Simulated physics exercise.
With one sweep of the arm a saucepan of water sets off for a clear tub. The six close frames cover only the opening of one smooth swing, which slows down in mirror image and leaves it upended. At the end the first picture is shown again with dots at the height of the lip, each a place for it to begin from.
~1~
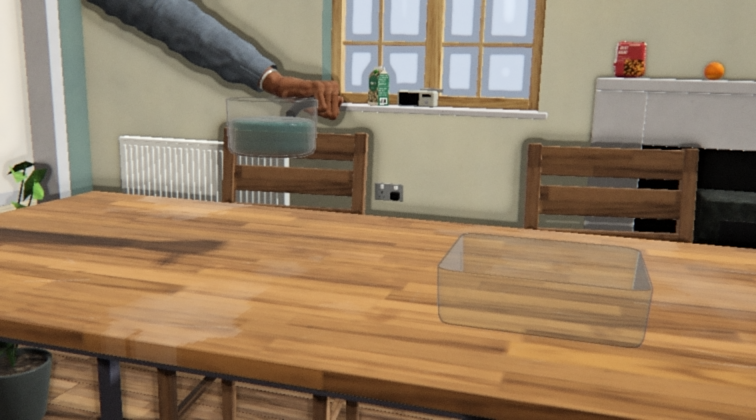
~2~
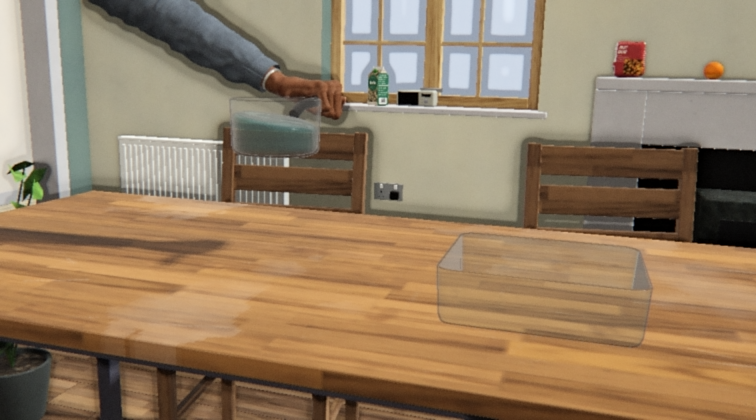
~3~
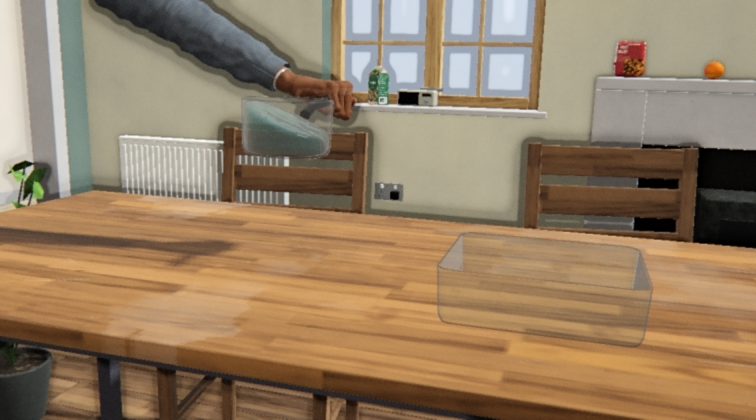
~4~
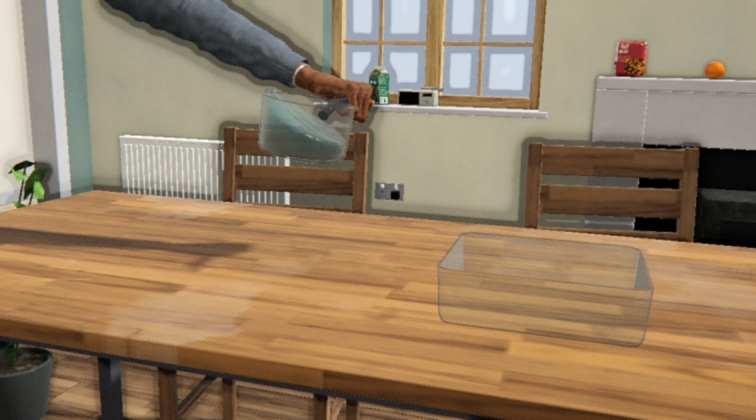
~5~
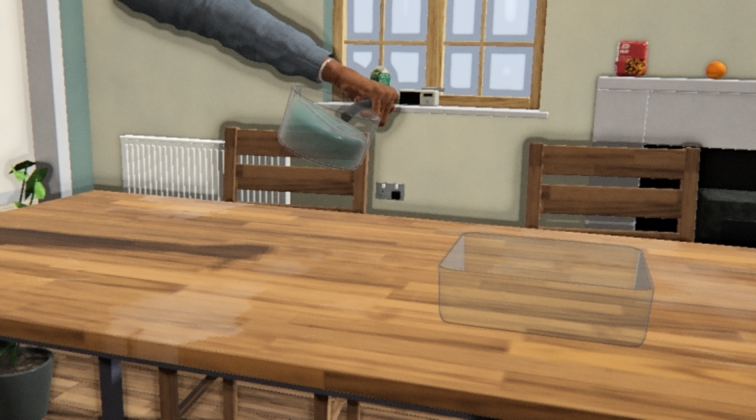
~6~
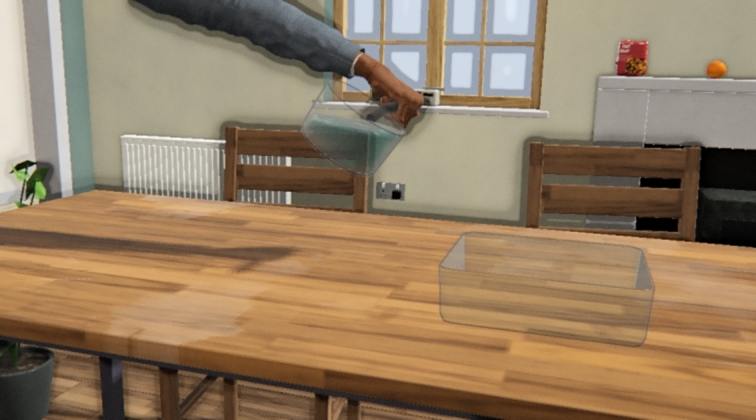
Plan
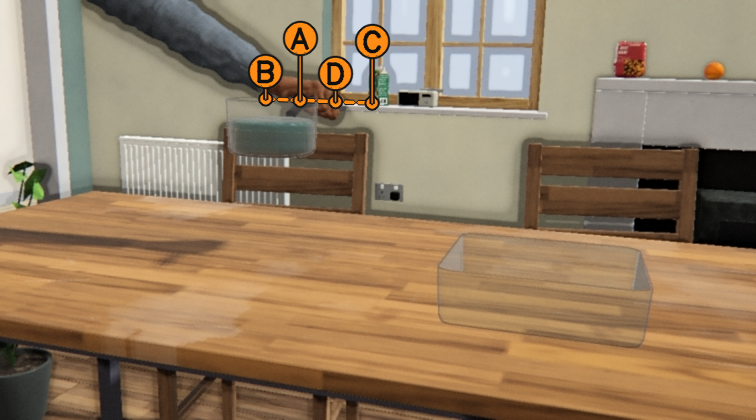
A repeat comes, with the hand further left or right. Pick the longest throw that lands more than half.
That is dot B.
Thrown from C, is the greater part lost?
No, that is safe.
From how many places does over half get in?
All four.
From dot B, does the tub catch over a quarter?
Yes, clearly.
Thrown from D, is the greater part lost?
No, not at all.
In orange, A at (300, 100); B at (265, 99); C at (372, 103); D at (335, 101).
For dot A, about 67 % lands in the tub, 8 % falls short and 25 % goes beside or beyond.
For dot B, about 63 % lands in the tub, 22 % falls short and 15 % goes beside or beyond.
For dot C, about 75 % lands in the tub, 11 % falls short and 14 % goes beside or beyond.
For dot D, about 67 % lands in the tub, 7 % falls short and 26 % goes beside or beyond.
